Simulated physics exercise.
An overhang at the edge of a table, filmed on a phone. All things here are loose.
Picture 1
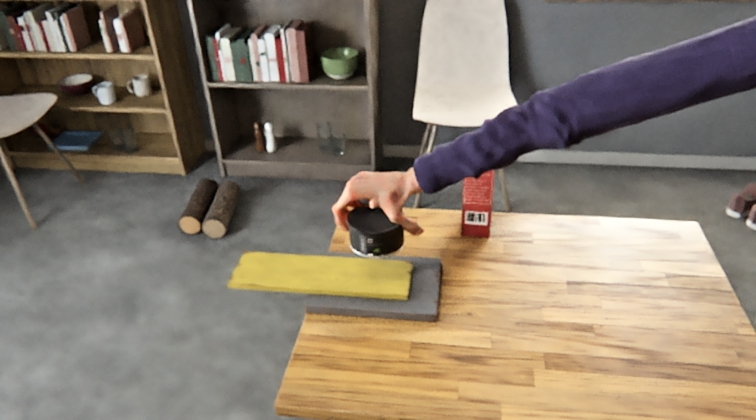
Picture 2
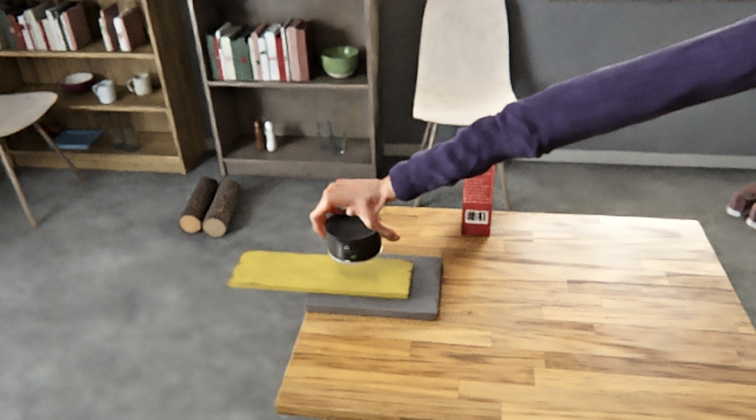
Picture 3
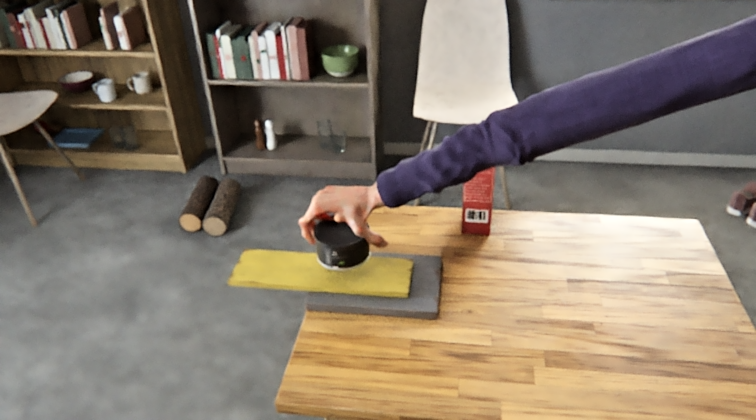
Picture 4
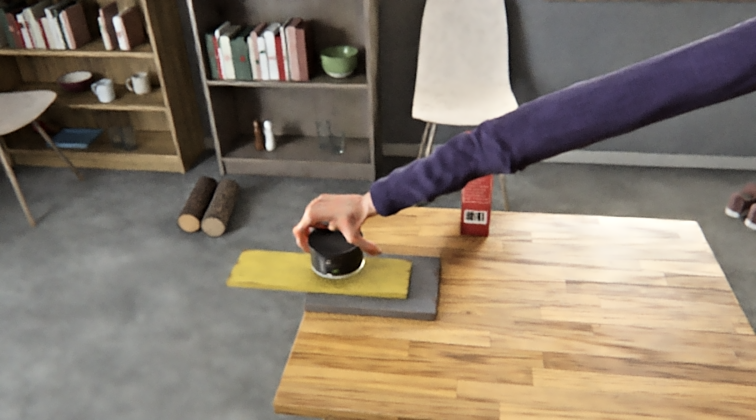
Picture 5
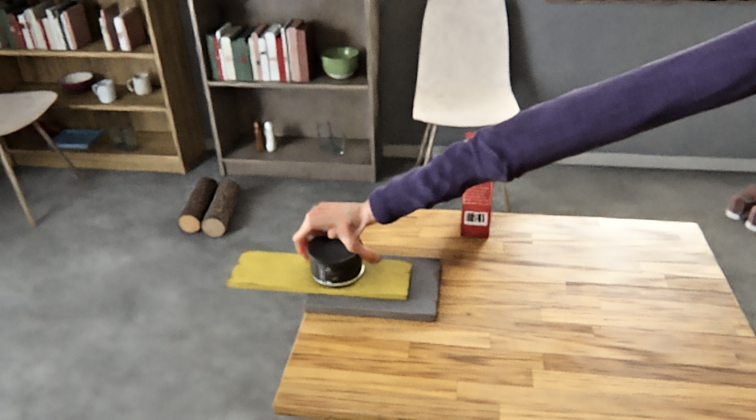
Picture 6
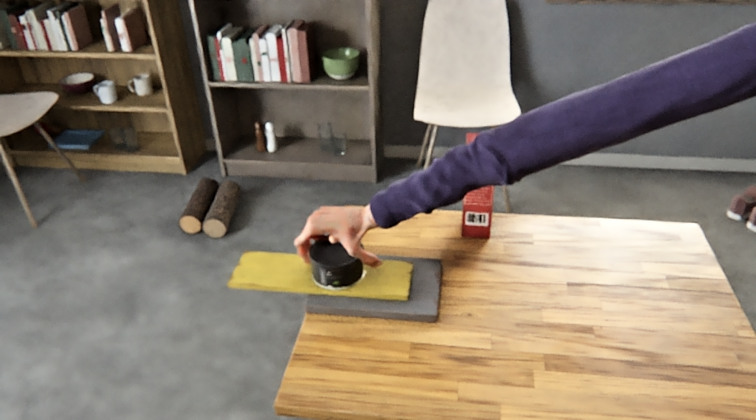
To begin with, a hand in a purple sleeve holds a black tub above a yellow board lying across a grey slab at the table's edge, near a red carton. The hand moves the tub a short way left, then lowers it onto the board and keeps its grip.
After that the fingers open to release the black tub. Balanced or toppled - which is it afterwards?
Balanced.
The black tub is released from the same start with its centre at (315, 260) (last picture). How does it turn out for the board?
Well, it simply stays in place.
Then, 0.50 s later than the last frame, all is still.
Then, 1.00 s later than the last frame, black tub resting near (337, 262).
When it is over, all 4 as before. End places, in pixels of the last picture, black tub near (337, 262). The board keeps its balance.
